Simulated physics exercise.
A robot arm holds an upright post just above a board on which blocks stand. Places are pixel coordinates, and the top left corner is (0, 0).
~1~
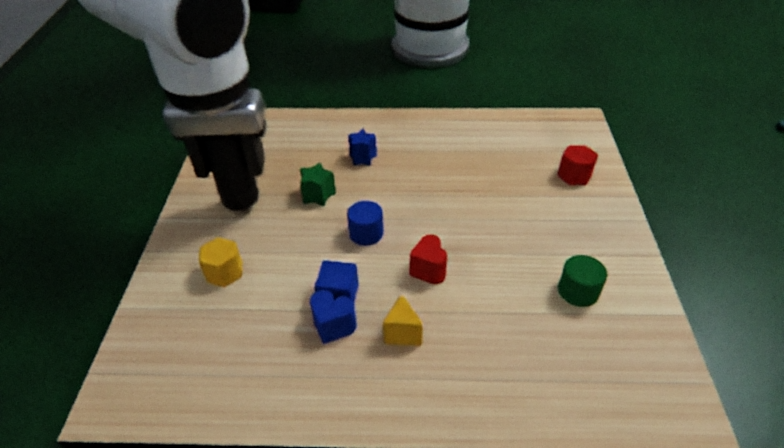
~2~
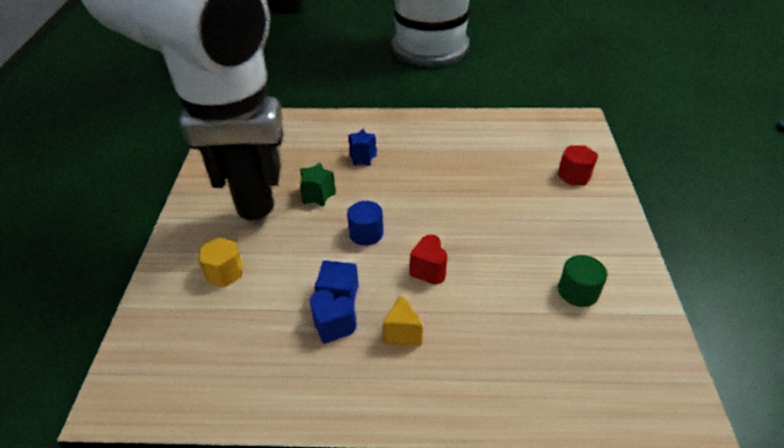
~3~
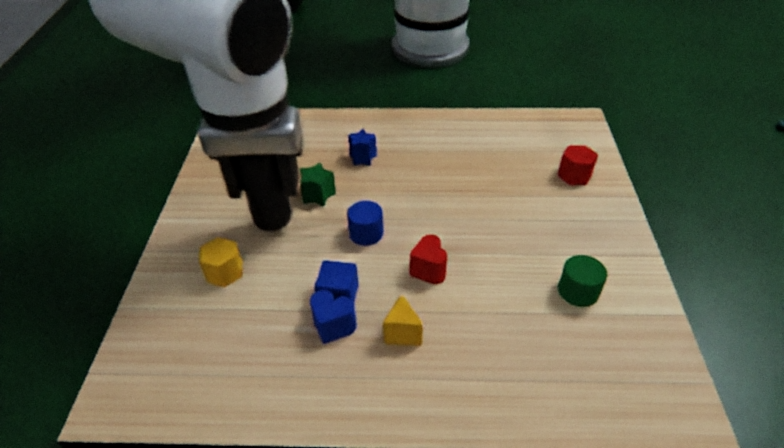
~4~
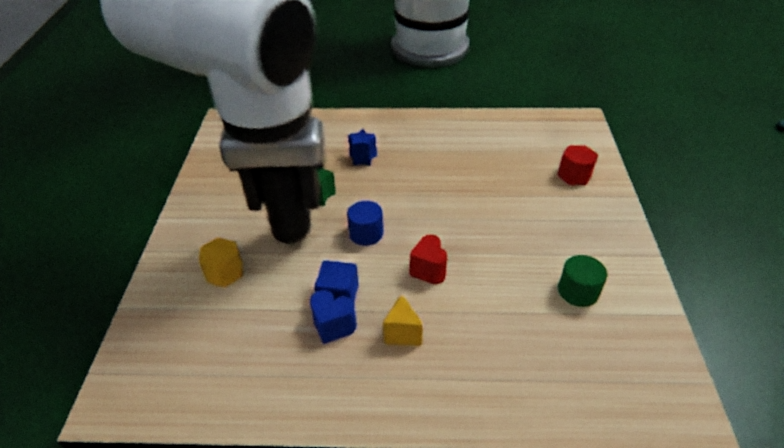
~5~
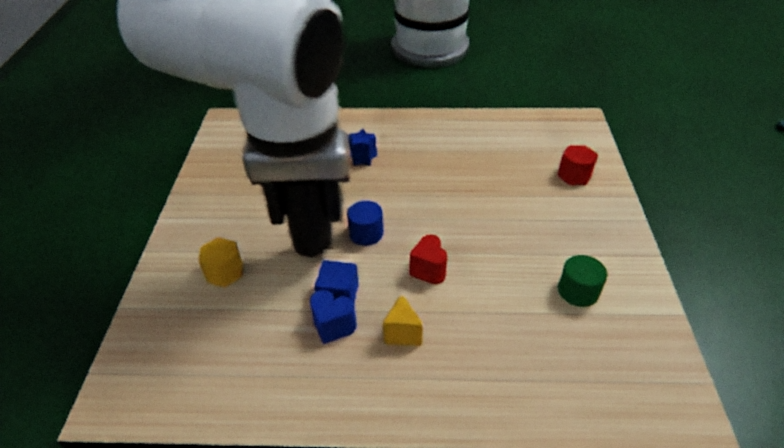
A robot arm moves its dark post right and toward the viewer above still blocks.
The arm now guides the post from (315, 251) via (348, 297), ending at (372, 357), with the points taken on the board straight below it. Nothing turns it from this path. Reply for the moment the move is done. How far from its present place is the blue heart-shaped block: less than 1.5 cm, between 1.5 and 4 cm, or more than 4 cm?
Overall it shifts more than 4 cm.
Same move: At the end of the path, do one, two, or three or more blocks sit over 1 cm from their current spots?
I count two.
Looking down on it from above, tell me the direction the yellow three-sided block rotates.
The answer is counter-clockwise.
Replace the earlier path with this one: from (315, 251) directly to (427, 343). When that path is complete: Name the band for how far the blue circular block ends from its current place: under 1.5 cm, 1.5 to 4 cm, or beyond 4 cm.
Up to 1.5 cm.
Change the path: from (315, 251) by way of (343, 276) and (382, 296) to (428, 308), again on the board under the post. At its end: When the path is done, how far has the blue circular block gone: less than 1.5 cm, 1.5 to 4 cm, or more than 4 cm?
Displaced less than 1.5 cm.
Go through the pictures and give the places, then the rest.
Post's lower end (241, 199); blue heart-shaped block (330, 305); blue square piece (336, 274); blue circular block (365, 211); yellow three-sided block (403, 313), in the first frame.
Post (256, 208); blocks still, in the second frame.
Post (273, 218); blocks still, in the third frame.
Post (292, 230); blocks still, in the fourth frame.
Post (313, 243); blue heart-shaped block (330, 305); blue square piece (336, 274); blue circular block (365, 211); yellow three-sided block (403, 313), in the fifth frame.
On the path given first. One third of the way, post (337, 272); blue heart-shaped block (333, 323); blue square piece (344, 294).
Two thirds of the way, post (355, 308); blue heart-shaped block (328, 363), turned 20° clockwise; blue square piece (354, 337), turned 35° clockwise.
At the end, post (371, 349); blue heart-shaped block (317, 380), turned 55° clockwise; blue square piece (359, 377), turned 80° clockwise; blue circular block still; yellow three-sided block (406, 317), turned 35° anticlockwise.
